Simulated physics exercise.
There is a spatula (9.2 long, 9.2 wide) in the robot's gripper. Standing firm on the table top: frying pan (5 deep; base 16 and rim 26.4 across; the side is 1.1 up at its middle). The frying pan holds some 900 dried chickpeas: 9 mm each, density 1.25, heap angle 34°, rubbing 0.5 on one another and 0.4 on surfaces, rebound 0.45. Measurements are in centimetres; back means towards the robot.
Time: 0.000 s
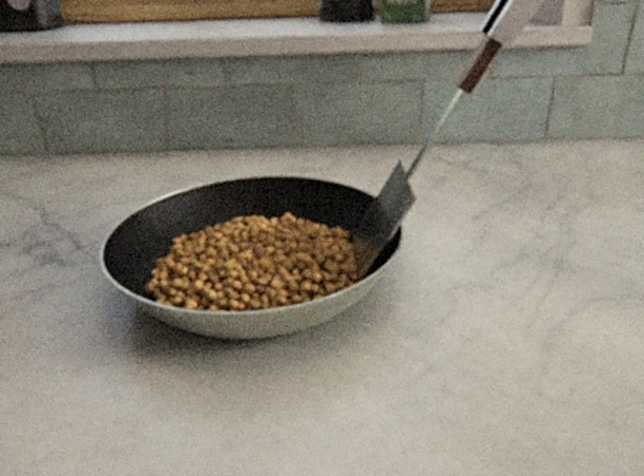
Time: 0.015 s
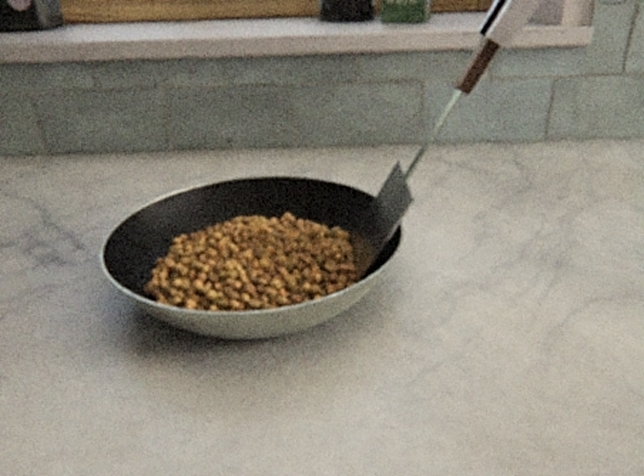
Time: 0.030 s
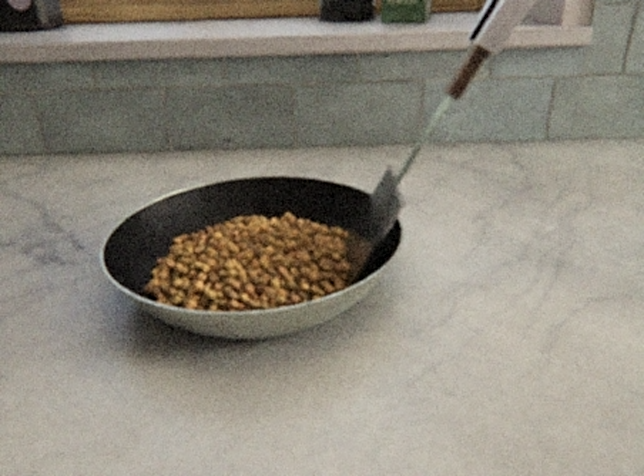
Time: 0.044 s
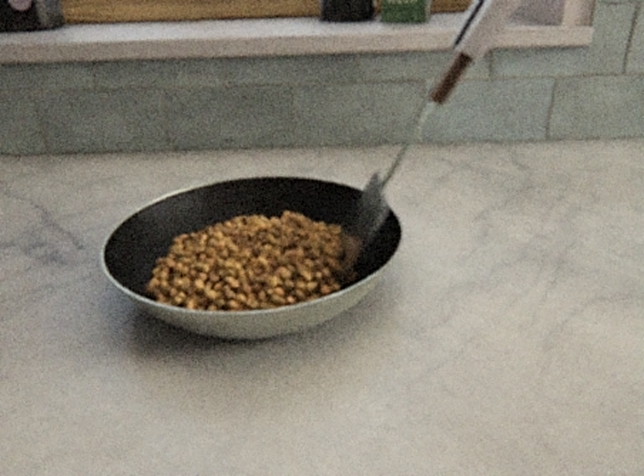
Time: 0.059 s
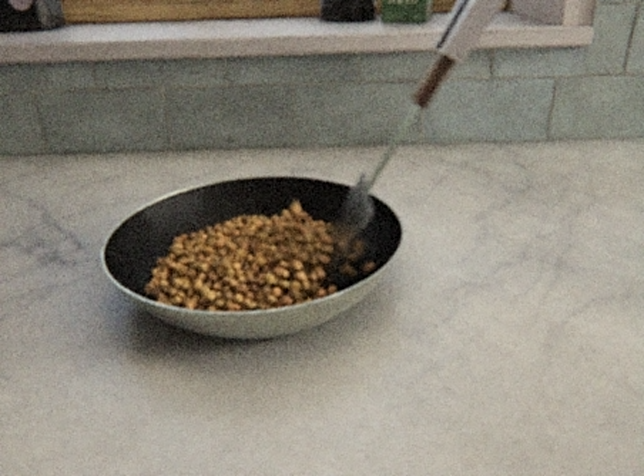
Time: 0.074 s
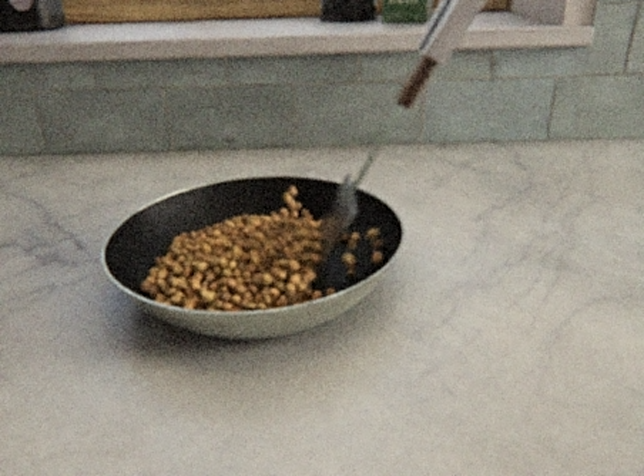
At the start, a spatula held by a robot's gripper rests at the right side of a dark-lined frying pan heaped with dried chickpeas on a marble-look counter. The spatula then sweeps left into the heap, pushing chickpeas up along the far side while a few scatter across the pan's right side.
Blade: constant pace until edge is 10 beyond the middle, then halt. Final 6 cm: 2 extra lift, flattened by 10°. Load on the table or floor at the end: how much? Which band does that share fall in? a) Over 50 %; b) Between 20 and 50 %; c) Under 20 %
(b) Between 20 and 50 %.
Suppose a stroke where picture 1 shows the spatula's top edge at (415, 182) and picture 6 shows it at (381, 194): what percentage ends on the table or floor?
I'd put it at roughly 25 per cent.
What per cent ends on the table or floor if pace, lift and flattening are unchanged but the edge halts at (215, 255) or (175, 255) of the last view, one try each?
Try 1: Approx. 0 %; try 2: Approx. 15 %.
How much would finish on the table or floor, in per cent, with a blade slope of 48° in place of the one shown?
Roughly 35 per cent.
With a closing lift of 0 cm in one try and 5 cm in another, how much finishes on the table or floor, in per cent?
It comes to around 35 per cent on the first try and around 25 per cent on the second.
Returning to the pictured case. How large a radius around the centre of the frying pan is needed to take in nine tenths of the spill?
About 40 cm.
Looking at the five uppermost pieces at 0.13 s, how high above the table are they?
They are some 7 cm up.
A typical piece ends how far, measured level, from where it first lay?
It comes out at about 6 cm.
After 0.13 s, sloping 61°, highest piece 8 above the table; 899 in the frying pan, 1 on the blade or in flight.
After 0.18 s, sloping 58°, highest piece 8 above the table; 897 in the frying pan, 3 on the blade or in flight.
After 0.41 s, sloping 51°, highest piece 14 above the table; 589 in the frying pan, 107 on the table or floor, 204 on the blade or in flight.
After 1.46 s, sloping 51°, highest piece 4 above the table; 589 in the frying pan, 311 on the table or floor.
At rest, 589 in the frying pan, 311 on the table or floor. That is 35 % on the table or floor.
